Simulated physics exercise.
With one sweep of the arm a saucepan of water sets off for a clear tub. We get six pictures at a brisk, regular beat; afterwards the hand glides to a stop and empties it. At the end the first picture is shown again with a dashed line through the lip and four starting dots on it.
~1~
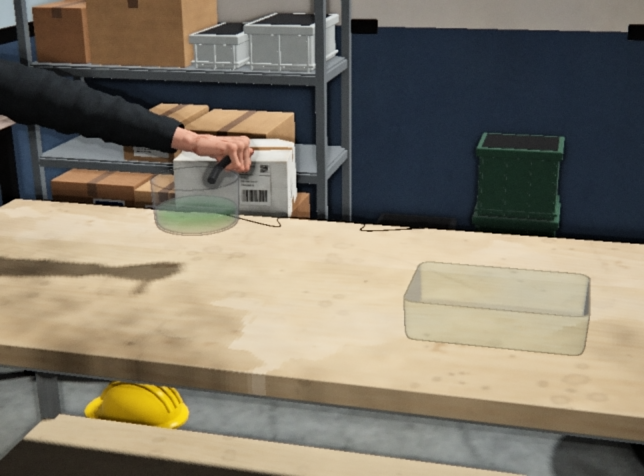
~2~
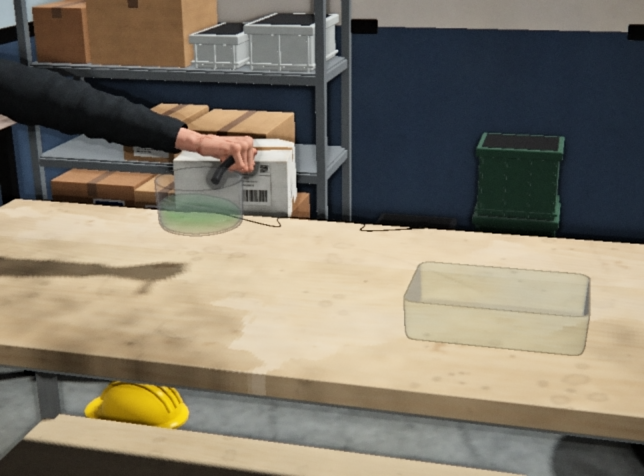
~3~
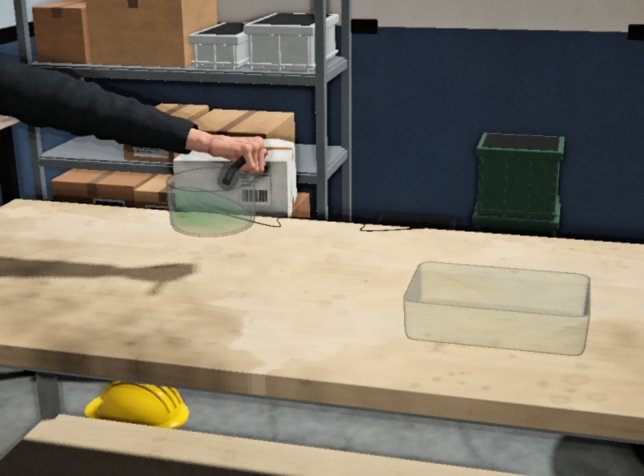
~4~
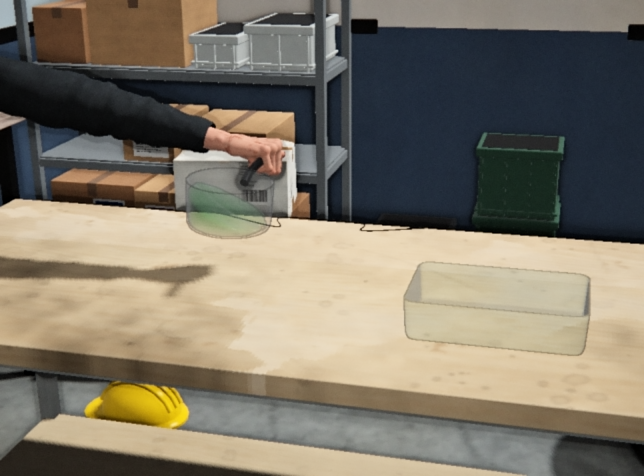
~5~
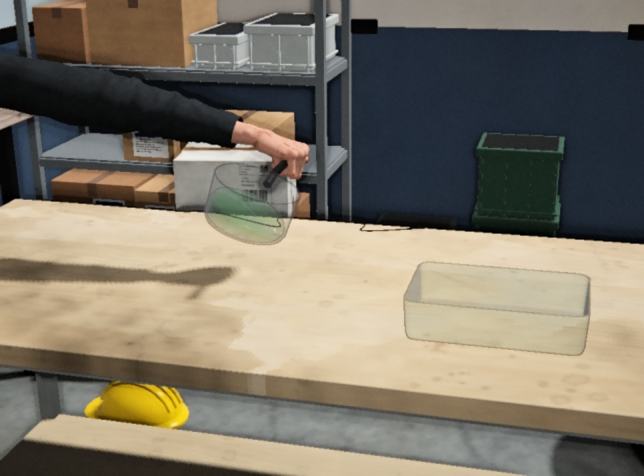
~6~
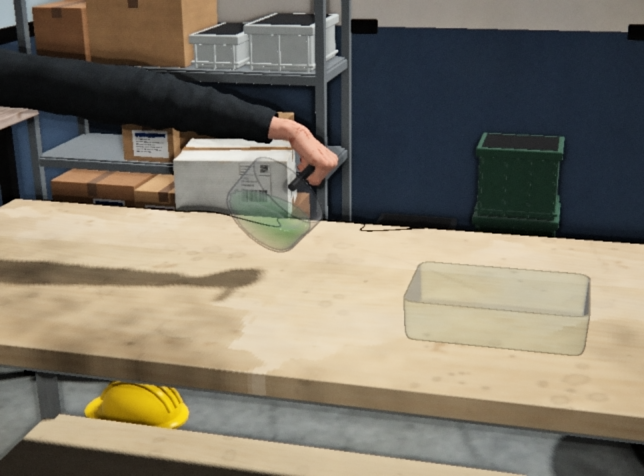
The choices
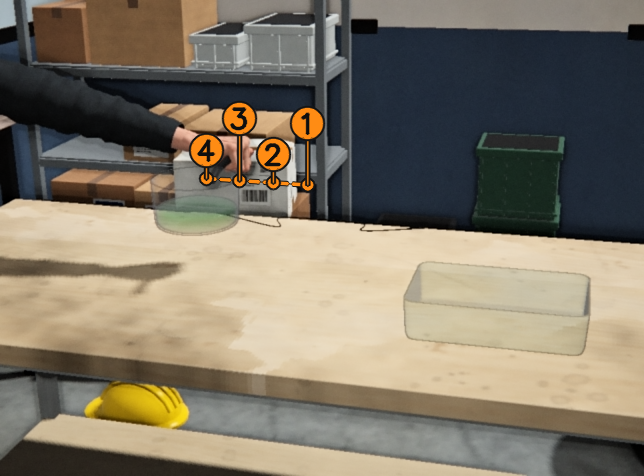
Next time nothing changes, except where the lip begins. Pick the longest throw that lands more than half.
It is 2.
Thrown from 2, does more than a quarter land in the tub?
Yes, it does.
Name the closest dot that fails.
That would be 3.
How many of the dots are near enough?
Two of them.
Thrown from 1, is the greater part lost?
No.
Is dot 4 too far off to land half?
Yes, it does.
In orange, 1 at (307, 185); 2 at (273, 182); 3 at (239, 180); 4 at (206, 178).
With 1, about 80 % lands in the tub, 3 % falls short and 17 % goes beside or beyond.
With 2, about 67 % lands in the tub, 21 % falls short and 12 % goes beside or beyond.
With 3, about 28 % lands in the tub, 67 % falls short and 5 % goes beside or beyond.
With 4, about 4 % lands in the tub, 94 % falls short.
